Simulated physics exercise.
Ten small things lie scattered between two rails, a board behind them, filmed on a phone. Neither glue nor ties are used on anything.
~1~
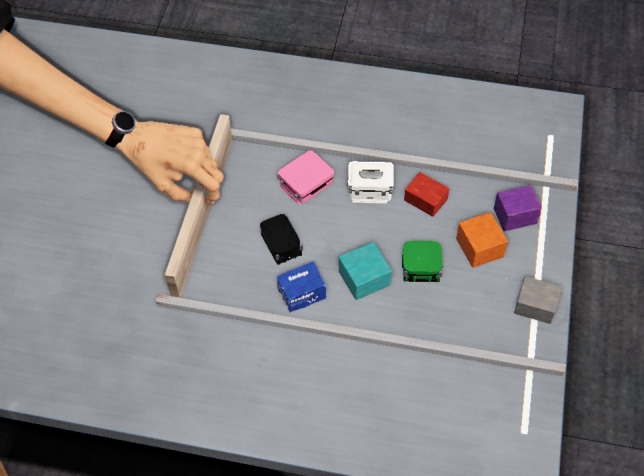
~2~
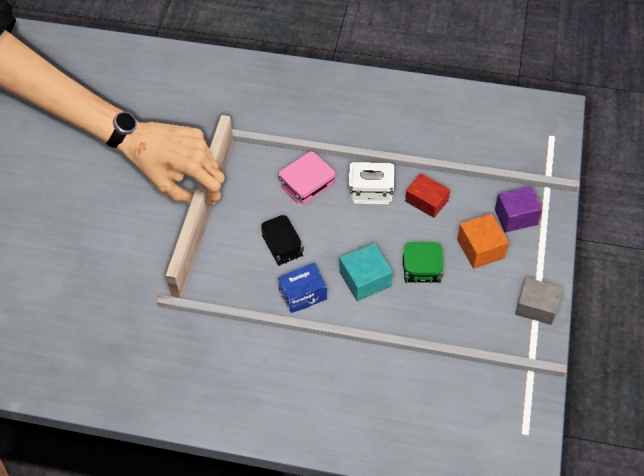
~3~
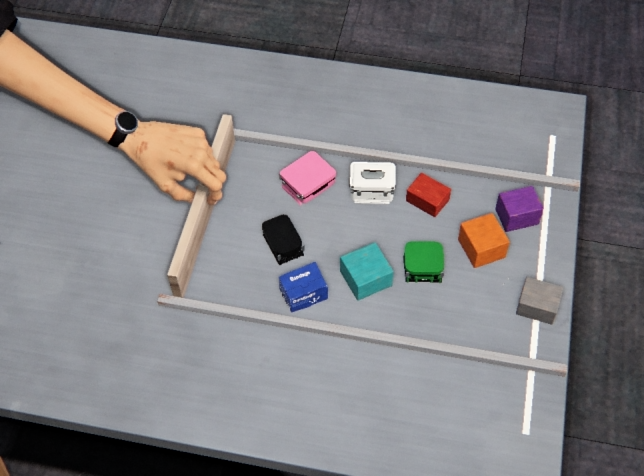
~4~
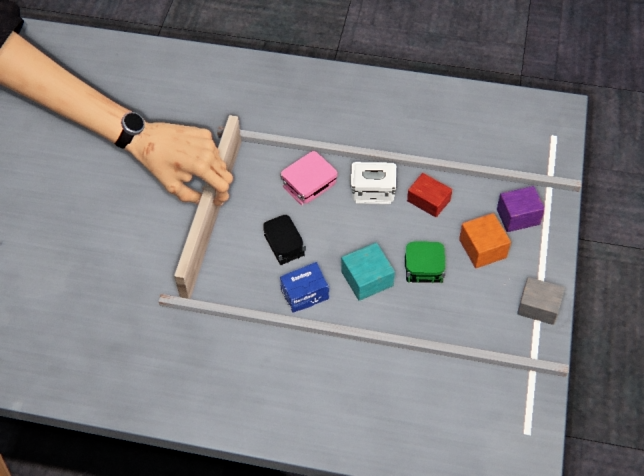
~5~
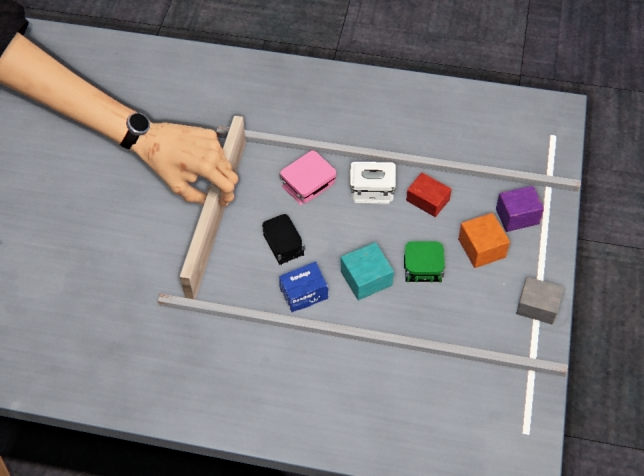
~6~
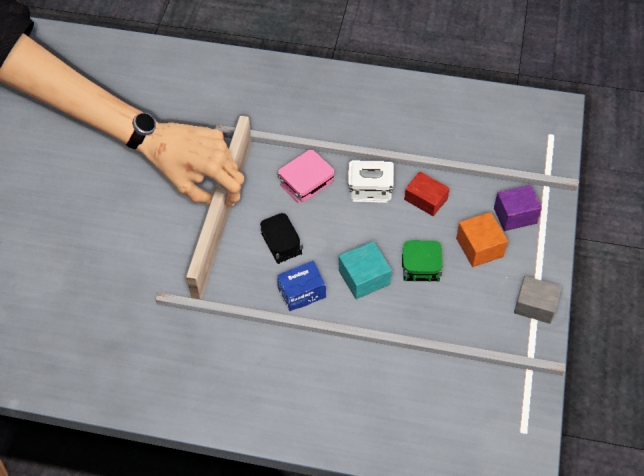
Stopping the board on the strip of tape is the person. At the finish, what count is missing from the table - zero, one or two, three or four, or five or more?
Missing: Five or more.
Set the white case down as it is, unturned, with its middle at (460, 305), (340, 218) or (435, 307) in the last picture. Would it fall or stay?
Well, the white case goes off the edge first, keeps its spot next, and goes off the edge last.
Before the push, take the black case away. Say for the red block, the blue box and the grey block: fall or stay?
Red block down; blue box still up; grey block down.
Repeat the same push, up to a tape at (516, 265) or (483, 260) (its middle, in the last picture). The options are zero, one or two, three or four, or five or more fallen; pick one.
First spot, either three or four; second spot, just one or two.
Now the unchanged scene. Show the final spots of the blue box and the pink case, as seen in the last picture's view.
Near (559, 341) and (565, 208).
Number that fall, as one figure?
The exact number is 7.
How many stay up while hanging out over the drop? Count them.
I'd say 2 of them.
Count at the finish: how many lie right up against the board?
Looks like 3 of them, all told.
Soon after, none off yet; grey block at rest near (538, 300); purple block at rest near (518, 208); orange block at rest near (482, 240).
After that, none off yet; grey block at rest near (538, 300); purple block displaced about its own width near (551, 218); orange block displaced a little near (497, 233).
And then, one off so far; grey block displaced about its own width near (578, 301); purple block on its way down near (552, 451); orange block displaced well along near (545, 236).
In the end, the number that fall off is five or more; gone, white case, turquoise block, red block, green case, orange block, purple block and grey block.
